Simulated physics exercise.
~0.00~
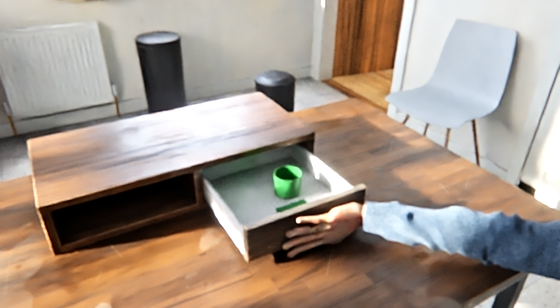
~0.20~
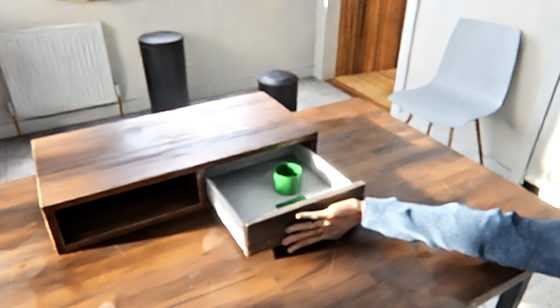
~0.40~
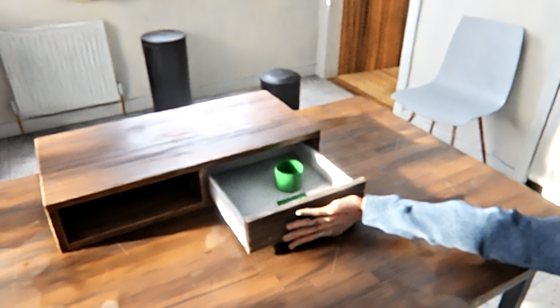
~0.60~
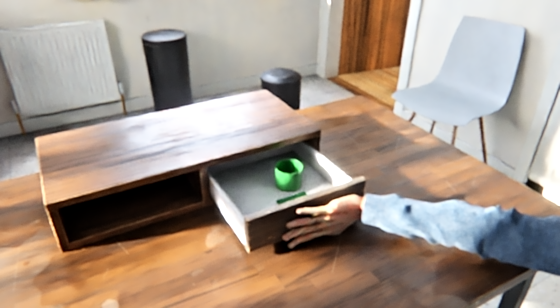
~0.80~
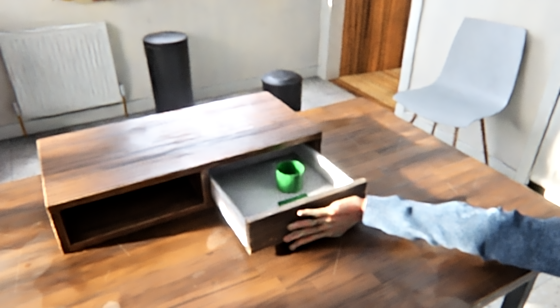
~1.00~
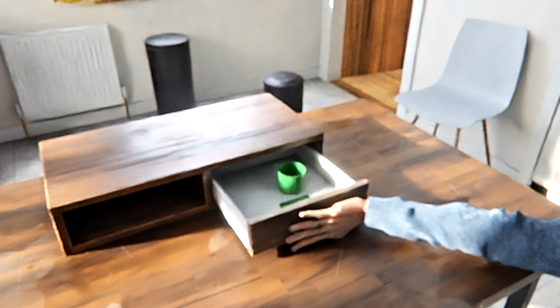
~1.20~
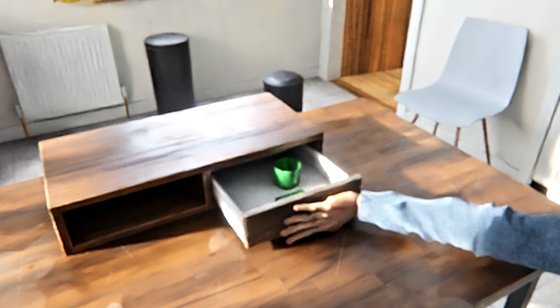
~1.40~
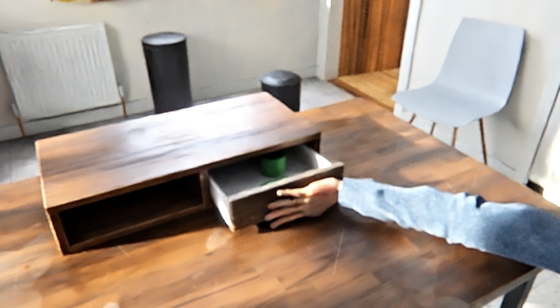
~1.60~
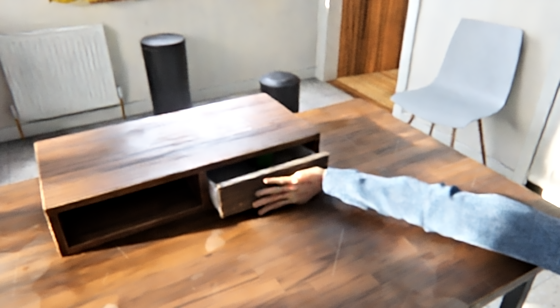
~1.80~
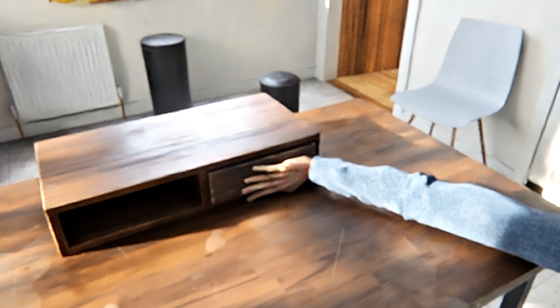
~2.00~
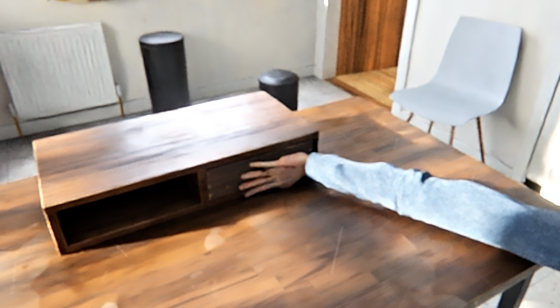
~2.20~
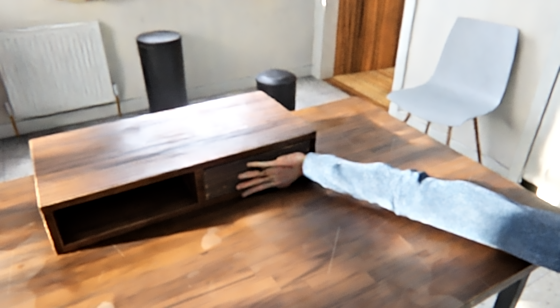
An open drawer holding a green cup and a small green item stays still with a hand at its front, then slides into the wooden chest on a table as the hand pushes it. The cup disappears from view inside, and the drawer ends up shut, the hand still against it.
